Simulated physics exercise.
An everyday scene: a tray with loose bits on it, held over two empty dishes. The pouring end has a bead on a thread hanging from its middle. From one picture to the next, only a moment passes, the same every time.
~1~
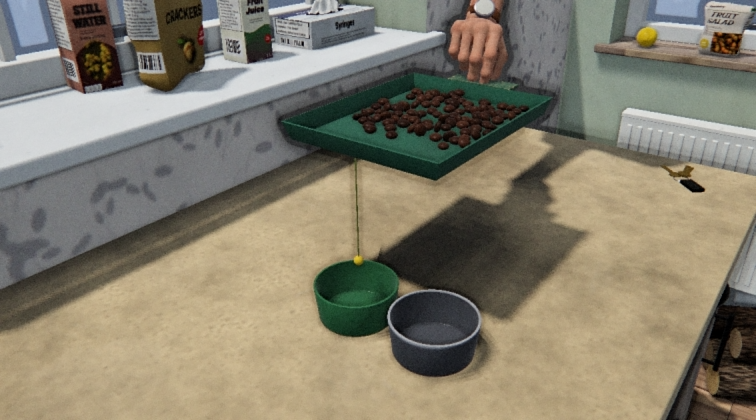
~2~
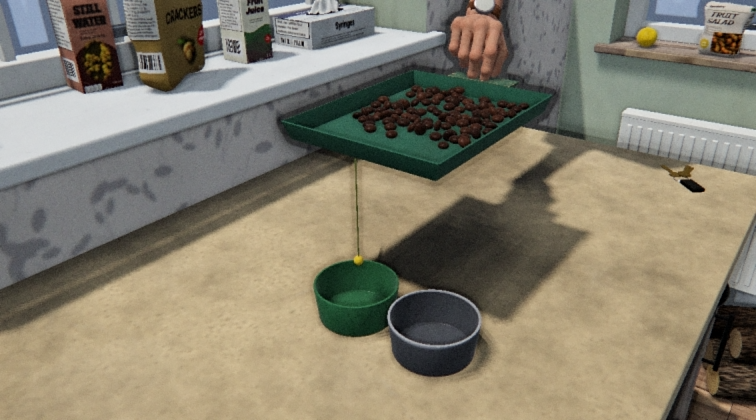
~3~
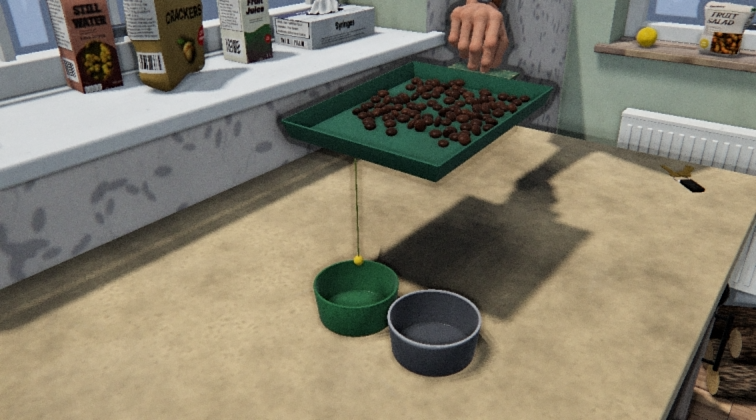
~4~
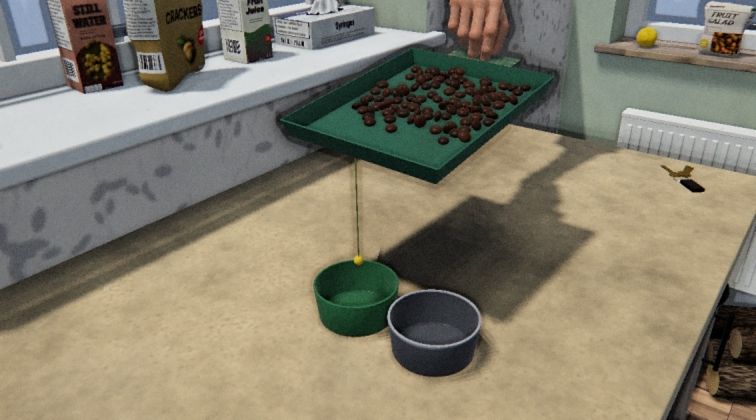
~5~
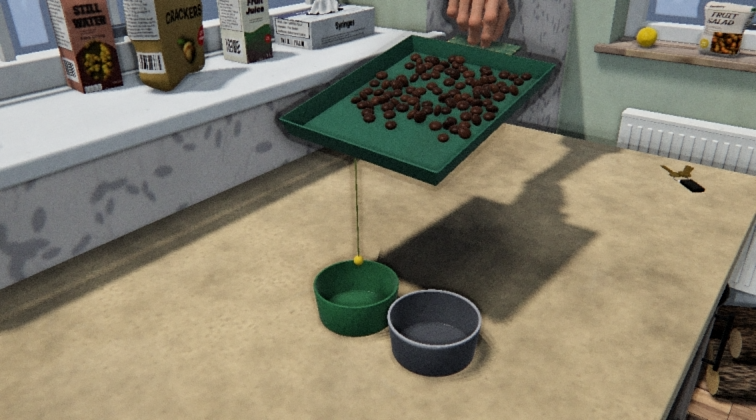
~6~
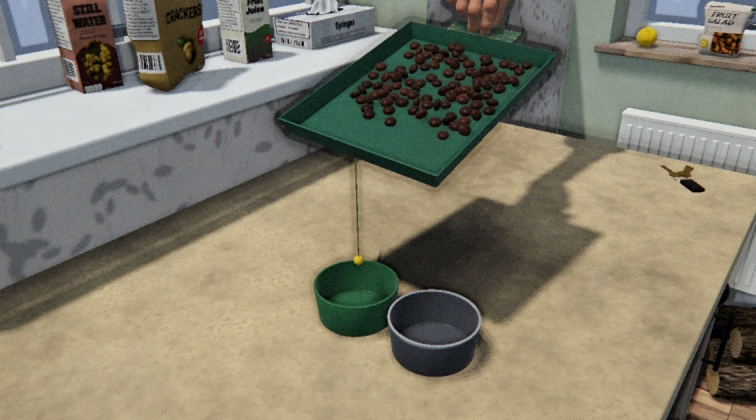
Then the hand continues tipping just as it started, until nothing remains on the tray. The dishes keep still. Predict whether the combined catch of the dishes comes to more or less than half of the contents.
Most of what falls will go into the dishes.
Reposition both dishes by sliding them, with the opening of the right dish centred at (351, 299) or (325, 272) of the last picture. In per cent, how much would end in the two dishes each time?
Close to 40 in a hundred first, close to 10 in a hundred second.
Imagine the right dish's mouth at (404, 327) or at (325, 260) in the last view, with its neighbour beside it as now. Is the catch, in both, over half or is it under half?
The first time it's higher than half, the second time lower than half.
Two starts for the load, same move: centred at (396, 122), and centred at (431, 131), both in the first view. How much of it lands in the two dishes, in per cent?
It would be roughly 60 per cent for the first and roughly 70 per cent for the second.
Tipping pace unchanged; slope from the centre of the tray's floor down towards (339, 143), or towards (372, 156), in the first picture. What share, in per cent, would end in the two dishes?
Shares: 10 %, then 40 %.
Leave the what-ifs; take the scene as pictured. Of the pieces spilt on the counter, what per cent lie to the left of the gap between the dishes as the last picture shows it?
I make it about 90 percent or so.
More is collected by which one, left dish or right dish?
That's the right side.
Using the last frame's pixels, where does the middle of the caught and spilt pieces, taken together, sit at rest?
Roughly at (409, 340), give or take.
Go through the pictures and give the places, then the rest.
Corners of the pouring end (290, 121) and (437, 160), level; middle of the load (437, 115), flat chocolate drops; left dish (329, 316); right dish (408, 355); bead on its thread (359, 260), in the first picture.
Corners of the pouring end (290, 120) and (436, 160), level; middle of the load (437, 113), in the second picture.
Corners of the pouring end (289, 120) and (436, 162), tipped barely, lowest at the right corner; middle of the load (438, 107), in the third picture.
Corners of the pouring end (289, 119) and (436, 164), tipped a little, lowest at the right corner; middle of the load (437, 99), in the fourth picture.
Corners of the pouring end (288, 118) and (435, 167), tipped a little, lowest at the right corner; middle of the load (437, 91), in the fifth picture.
Corners of the pouring end (287, 117) and (435, 170), tipped clearly, lowest at the right corner; middle of the load (437, 83); left dish (329, 316); right dish (408, 355), in the sixth picture.
Just after the last frame, tray tipped steeply; almost all on the tray; about a tenth in the air.
A moment on, tray tipped right over; roughly a quarter on the tray; roughly a third in the right dish; about a tenth in the left dish; roughly a quarter outside both; roughly a quarter in the air.
Further on, tray tipped past a quarter turn; roughly half in the right dish; roughly a quarter in the left dish; roughly a quarter outside both.
When it is over, tray tipped past a quarter turn; roughly half in the right dish; roughly a quarter in the left dish; roughly a quarter outside both.
